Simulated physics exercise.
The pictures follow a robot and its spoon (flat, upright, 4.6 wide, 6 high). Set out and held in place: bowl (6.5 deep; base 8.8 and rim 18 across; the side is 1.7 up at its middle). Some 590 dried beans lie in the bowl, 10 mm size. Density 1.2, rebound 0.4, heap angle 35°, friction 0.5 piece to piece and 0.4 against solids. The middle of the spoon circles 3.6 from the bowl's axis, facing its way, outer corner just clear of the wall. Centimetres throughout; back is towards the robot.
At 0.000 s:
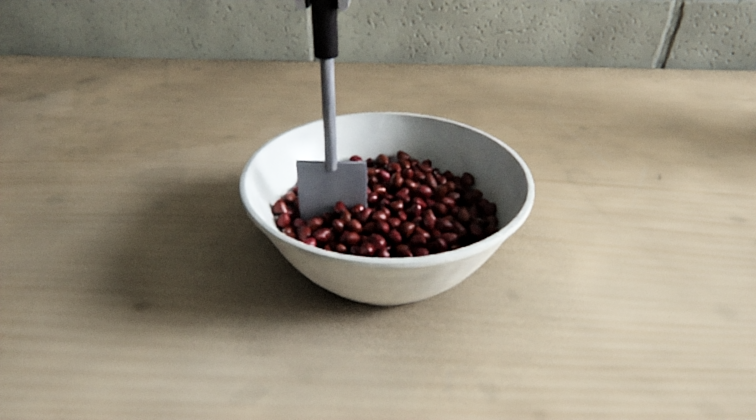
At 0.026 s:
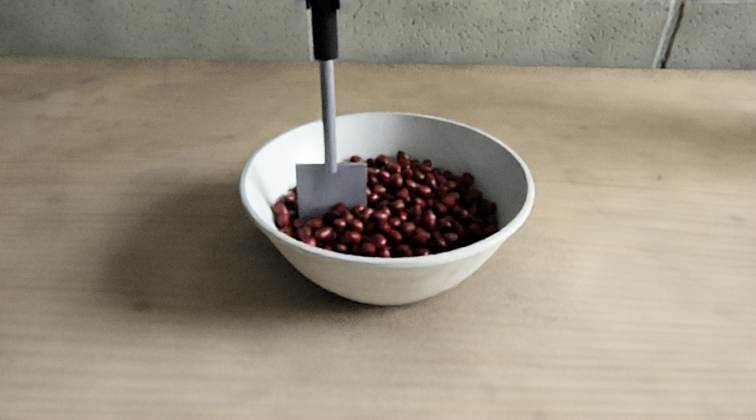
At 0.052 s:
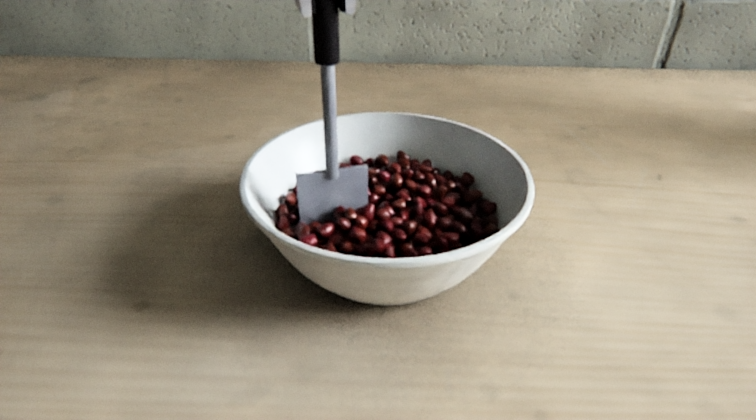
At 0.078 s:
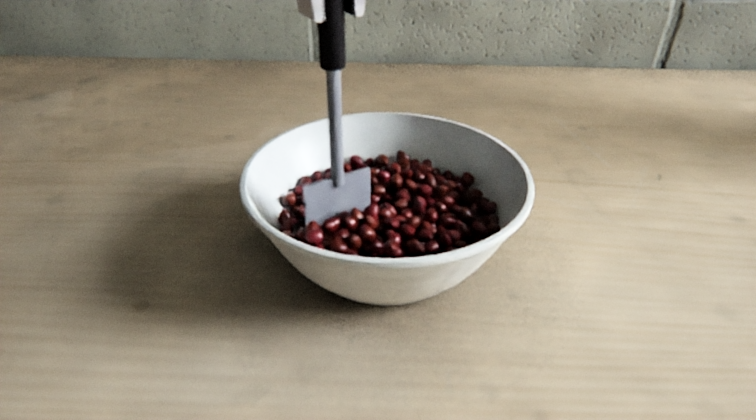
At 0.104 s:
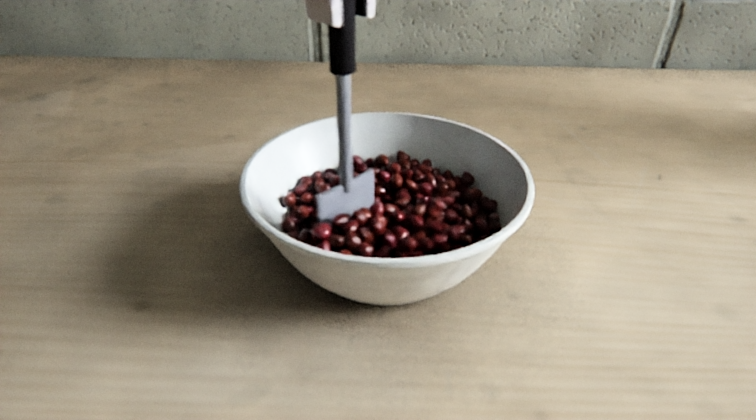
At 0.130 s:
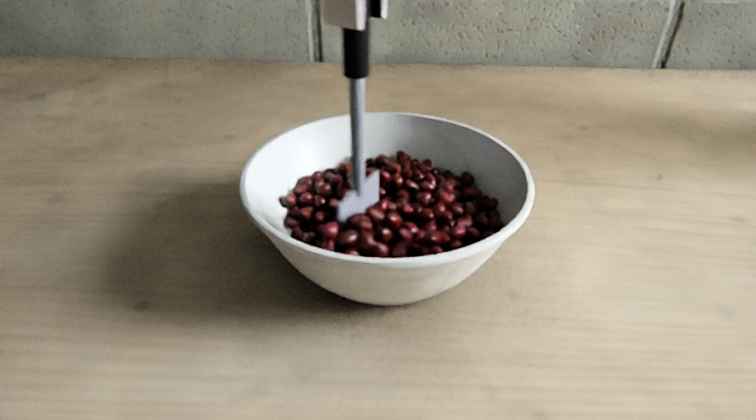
On a pale wooden tabletop before a grey-green wall, seen from slightly above, a white bowl sits near the centre. It holds glossy dark red beans, with a flat grey metal spoon on a black-handled shaft dipping into their left side. The robot's tool moves gradually rightward through the beans, turning its blade until it looks narrow, while the bowl and camera stay still.
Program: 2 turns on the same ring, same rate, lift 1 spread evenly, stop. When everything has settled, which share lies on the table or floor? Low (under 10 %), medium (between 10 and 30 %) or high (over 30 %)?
A medium share, between 10 and 30 %, ends on the table or floor.
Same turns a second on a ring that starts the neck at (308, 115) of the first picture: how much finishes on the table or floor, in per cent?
Some 25 per cent.
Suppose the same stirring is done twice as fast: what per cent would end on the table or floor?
Then about 50 per cent.
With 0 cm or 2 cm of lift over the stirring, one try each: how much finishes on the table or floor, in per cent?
Some 20 and 15 per cent.
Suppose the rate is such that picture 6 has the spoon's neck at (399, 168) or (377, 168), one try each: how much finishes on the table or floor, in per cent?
Some 35 and 25 per cent.
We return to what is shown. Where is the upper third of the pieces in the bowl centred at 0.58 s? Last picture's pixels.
Around (311, 175).
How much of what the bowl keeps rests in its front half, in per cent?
About 55 per cent.
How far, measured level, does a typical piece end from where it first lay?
About 9 cm.
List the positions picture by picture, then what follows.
The first frame shows spoon neck at (330, 141), 0° round; upper third of the load around (393, 209), from x 280 to 490, top at y 160; 588 in the bowl.
The second frame shows spoon neck at (330, 143), 5° round; upper third of the load around (387, 210), from x 280 to 490, top at y 160.
The third frame shows spoon neck at (331, 149), 18° round; upper third of the load around (385, 216), from x 280 to 490, top at y 160.
The fourth frame shows spoon neck at (336, 155), 33° round; upper third of the load around (389, 222), from x 285 to 495, top at y 160.
The fifth frame shows spoon neck at (346, 161), 48° round; upper third of the load around (396, 225), from x 290 to 495, top at y 160.
The sixth frame shows spoon neck at (358, 165), 63° round; upper third of the load around (405, 226), from x 290 to 495, top at y 160; 588 in the bowl.
After 0.58 s, 321° round, highest piece 9 above the table; 547 in the bowl, 32 on the table or floor, 9 in flight or on the tool.
After 1.03 s, 219° round, highest piece 8 above the table; 514 in the bowl, 69 on the table or floor, 5 in flight or on the tool.
After 1.45 s, 0° round, highest piece 7 above the table; 507 in the bowl, 81 on the table or floor.
After 2.15 s, 0° round, highest piece 7 above the table; 507 in the bowl, 81 on the table or floor.
At rest, 507 in the bowl, 81 on the table or floor. That is 14 % on the table or floor.
